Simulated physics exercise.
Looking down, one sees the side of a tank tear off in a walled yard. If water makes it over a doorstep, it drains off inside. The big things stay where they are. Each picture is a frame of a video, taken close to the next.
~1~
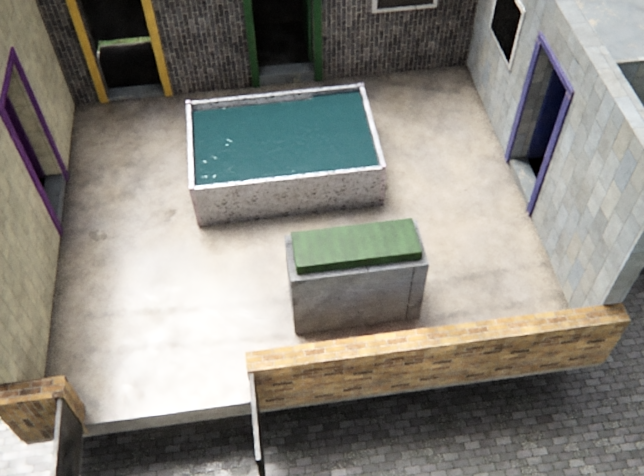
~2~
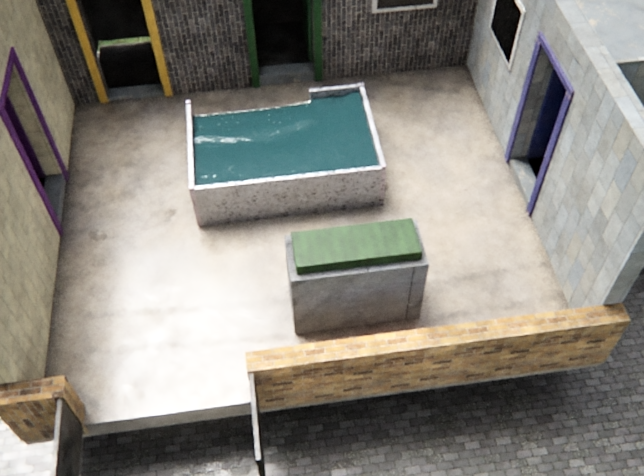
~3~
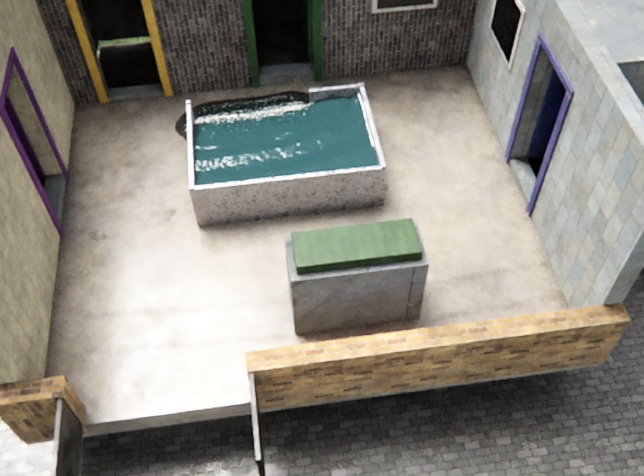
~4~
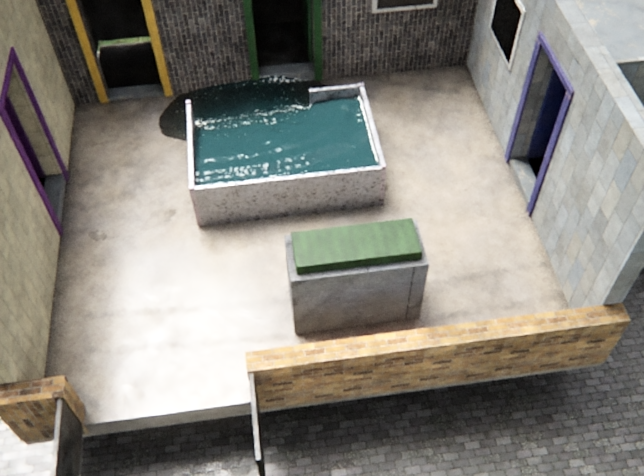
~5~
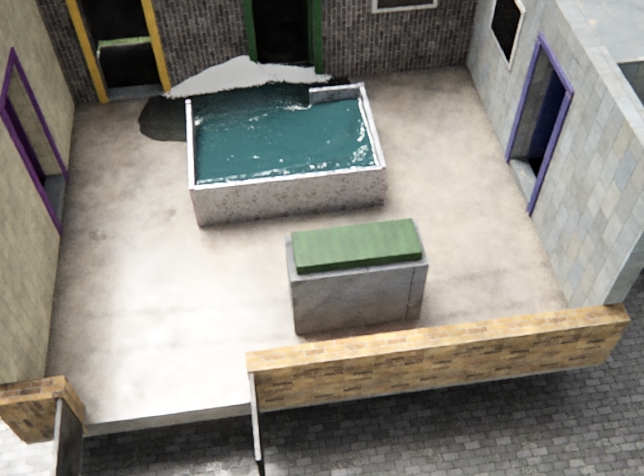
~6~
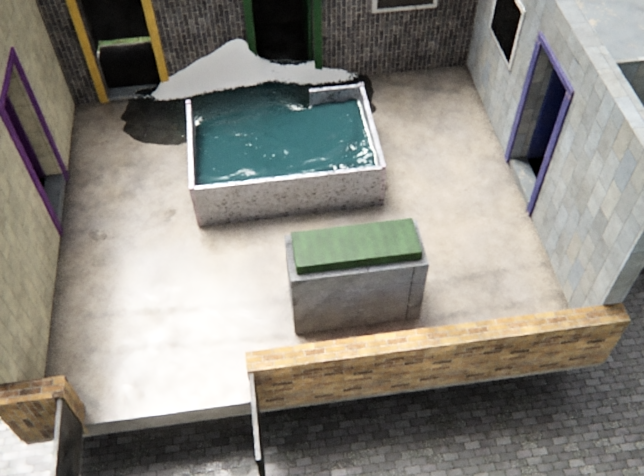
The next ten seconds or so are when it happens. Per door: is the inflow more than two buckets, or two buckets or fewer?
Green door - more than two; blue door - two or fewer; purple door - two or fewer; yellow door - more than two.
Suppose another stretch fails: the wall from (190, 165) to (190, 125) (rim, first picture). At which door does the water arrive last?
It's the one in blue.
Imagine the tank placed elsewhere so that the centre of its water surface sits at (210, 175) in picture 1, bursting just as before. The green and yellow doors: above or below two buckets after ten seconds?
Green door falls short, yellow door tops the mark.
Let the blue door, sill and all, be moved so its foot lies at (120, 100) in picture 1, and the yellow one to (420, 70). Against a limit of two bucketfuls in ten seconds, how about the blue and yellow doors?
What you'd see: The blue tops the limit and the yellow tops the limit.
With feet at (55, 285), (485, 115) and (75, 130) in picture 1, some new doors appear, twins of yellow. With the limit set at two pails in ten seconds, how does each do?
Each in turn, the new doors: Remains within bounds, breaks the limit, breaks the limit.
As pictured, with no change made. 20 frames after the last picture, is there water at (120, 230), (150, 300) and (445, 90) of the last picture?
As listed, the points end up soaked, soaked and soaked.
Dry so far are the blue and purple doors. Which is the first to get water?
Clearly the door marked purple.
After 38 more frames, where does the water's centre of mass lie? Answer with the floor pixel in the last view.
I'd put it at around (290, 184).
A moment on, water covers 20 % of the floor; the green door far over two buckets in, the blue door not reached, the purple door not reached, the yellow door under two buckets in.
Next, water covers 35 % of the floor; the green door far over two buckets in, the blue door not reached, the purple door wet at the sill, nothing in, the yellow door over two buckets in.
Then, water covers 60 % of the floor; the green door far over two buckets in, the blue door wet at the sill, nothing in, the purple door wet at the sill, nothing in, the yellow door far over two buckets in.
Later, water covers 90 % of the floor; the green door far over two buckets in, the blue door wet at the sill, nothing in, the purple door wet at the sill, nothing in, the yellow door far over two buckets in.
In the end, water covers 100 % of the floor; the green door far over two buckets in, the blue door wet at the sill, nothing in, the purple door wet at the sill, nothing in, the yellow door far over two buckets in.
